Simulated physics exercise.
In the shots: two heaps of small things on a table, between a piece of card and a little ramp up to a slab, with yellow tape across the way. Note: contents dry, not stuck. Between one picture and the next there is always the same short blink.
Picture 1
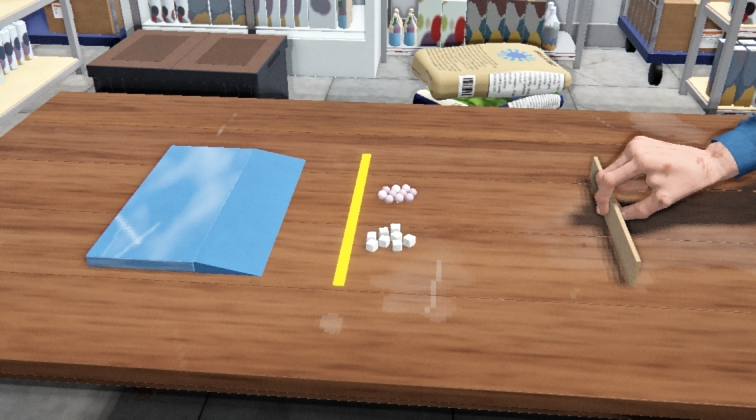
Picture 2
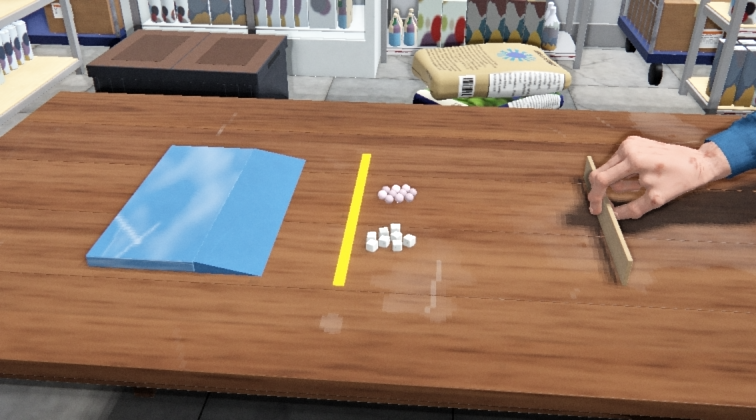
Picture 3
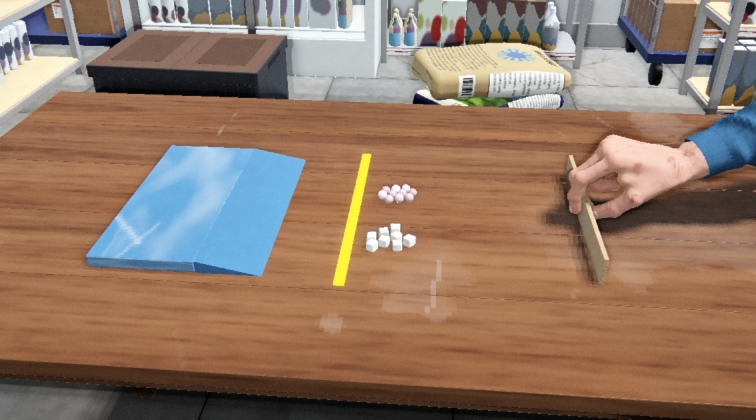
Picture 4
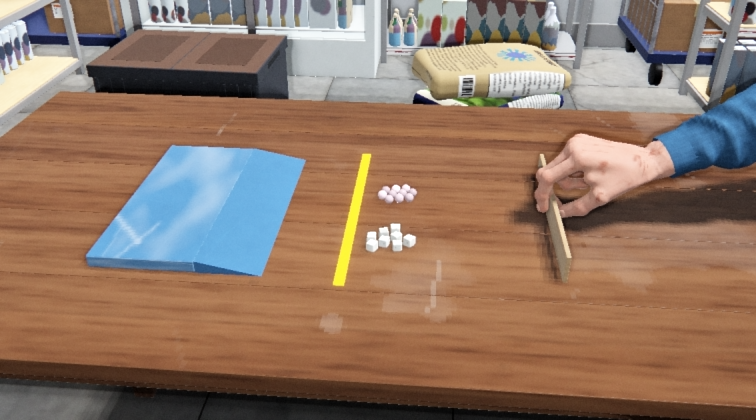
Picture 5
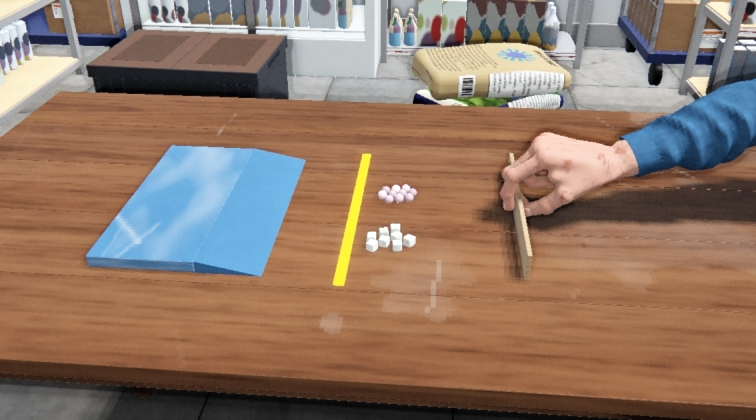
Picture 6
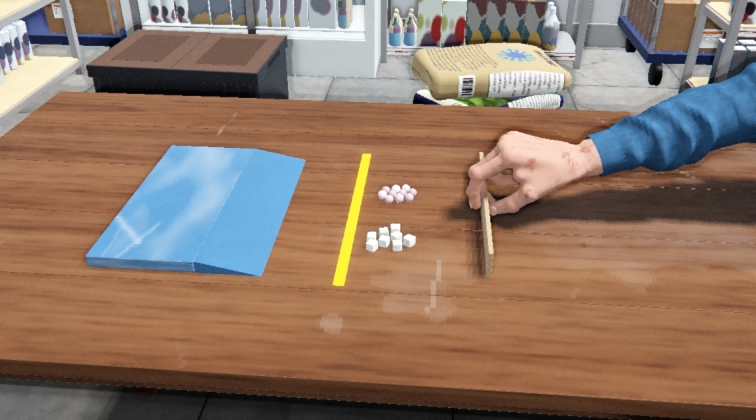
A piece of card, held upright by a hand, slid left across the wooden table toward two small heaps of sugar pearls and sugar cubes, which stayed still beside the yellow tape.
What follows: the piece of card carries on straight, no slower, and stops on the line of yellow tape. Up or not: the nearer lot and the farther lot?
The nearer lot never gets up; the farther lot gets partly up.
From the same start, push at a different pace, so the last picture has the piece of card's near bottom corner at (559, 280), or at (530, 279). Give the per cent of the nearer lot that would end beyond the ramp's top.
Around 0 % and around 0 %.
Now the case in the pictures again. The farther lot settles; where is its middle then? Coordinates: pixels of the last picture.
Centre at rest, last frame: Approx. (31, 205) px.
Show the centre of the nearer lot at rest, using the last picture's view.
About (288, 231).
Then, 0.14 s after the last picture, piece of card still moving, near (405, 193); nearer lot all short of the ramp; farther lot all short of the ramp.
Then, 0.29 s after the last picture, piece of card stopped at the yellow tape; nearer lot all short of the ramp; farther lot all short of the ramp.
Then, 0.57 s after the last picture, piece of card stopped at the yellow tape; nearer lot about a quarter on the ramp, most short of the ramp; farther lot about two thirds past the top, about a third on the ramp.
By the end, piece of card stopped at the yellow tape; nearer lot none past the top, a small part on the ramp, most short of the ramp; farther lot all past the top.
